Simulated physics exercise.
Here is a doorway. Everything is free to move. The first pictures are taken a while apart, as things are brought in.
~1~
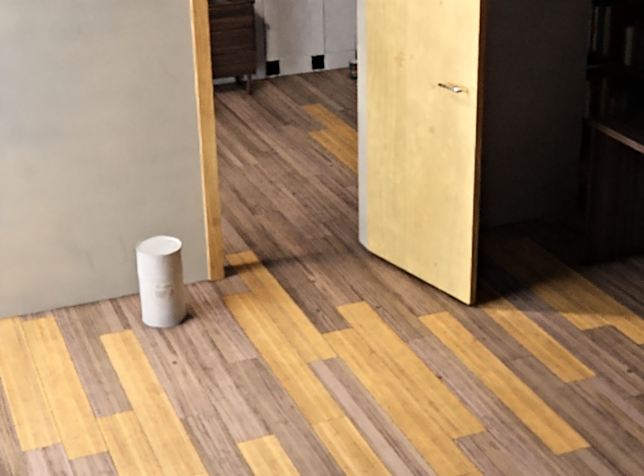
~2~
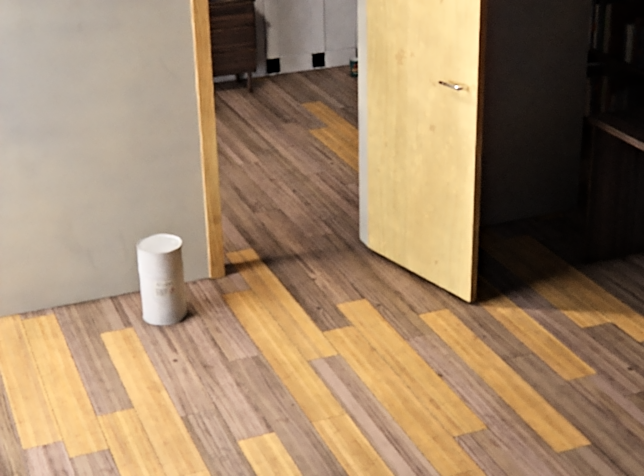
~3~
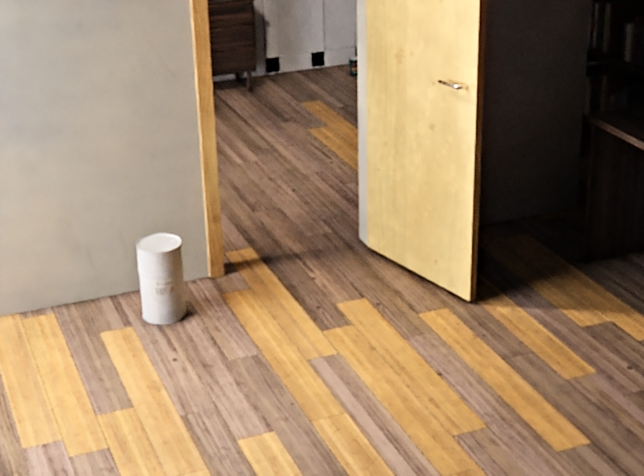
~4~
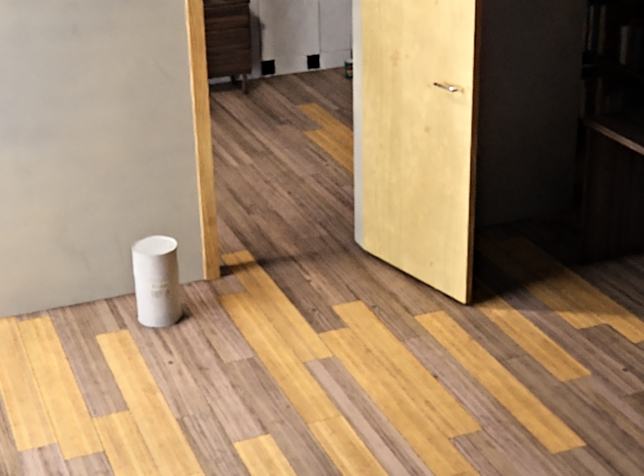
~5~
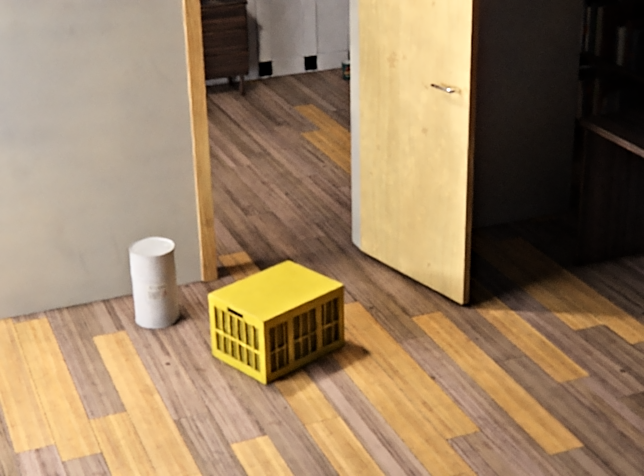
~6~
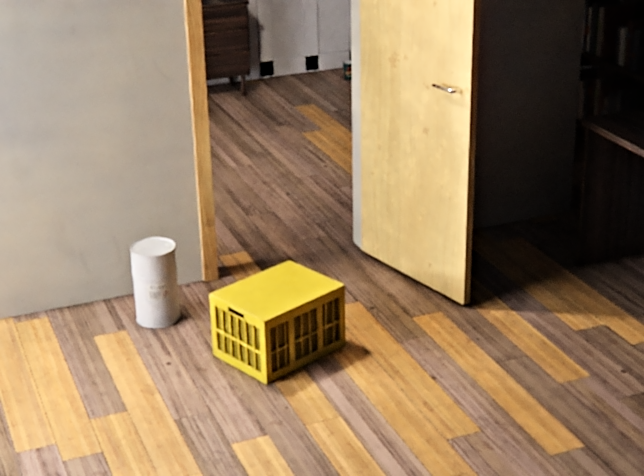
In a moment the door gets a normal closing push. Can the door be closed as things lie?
In the end the door closes.
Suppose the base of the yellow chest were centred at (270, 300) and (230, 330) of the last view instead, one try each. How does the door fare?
First try: It jams; second try: It reaches the frame.
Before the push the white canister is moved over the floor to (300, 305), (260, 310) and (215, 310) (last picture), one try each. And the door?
In the first case it jams; in the second case it closes; in the third case it closes.
Then, 0.70 s later than the last frame, open by 82°.
Then, 1.20 s later than the last frame, open by 52°.
Then, 1.70 s later than the last frame, open by 19°.
When it is over, open by 0°; both as before. End places, in pixels of the last picture, yellow chest near (279, 320).
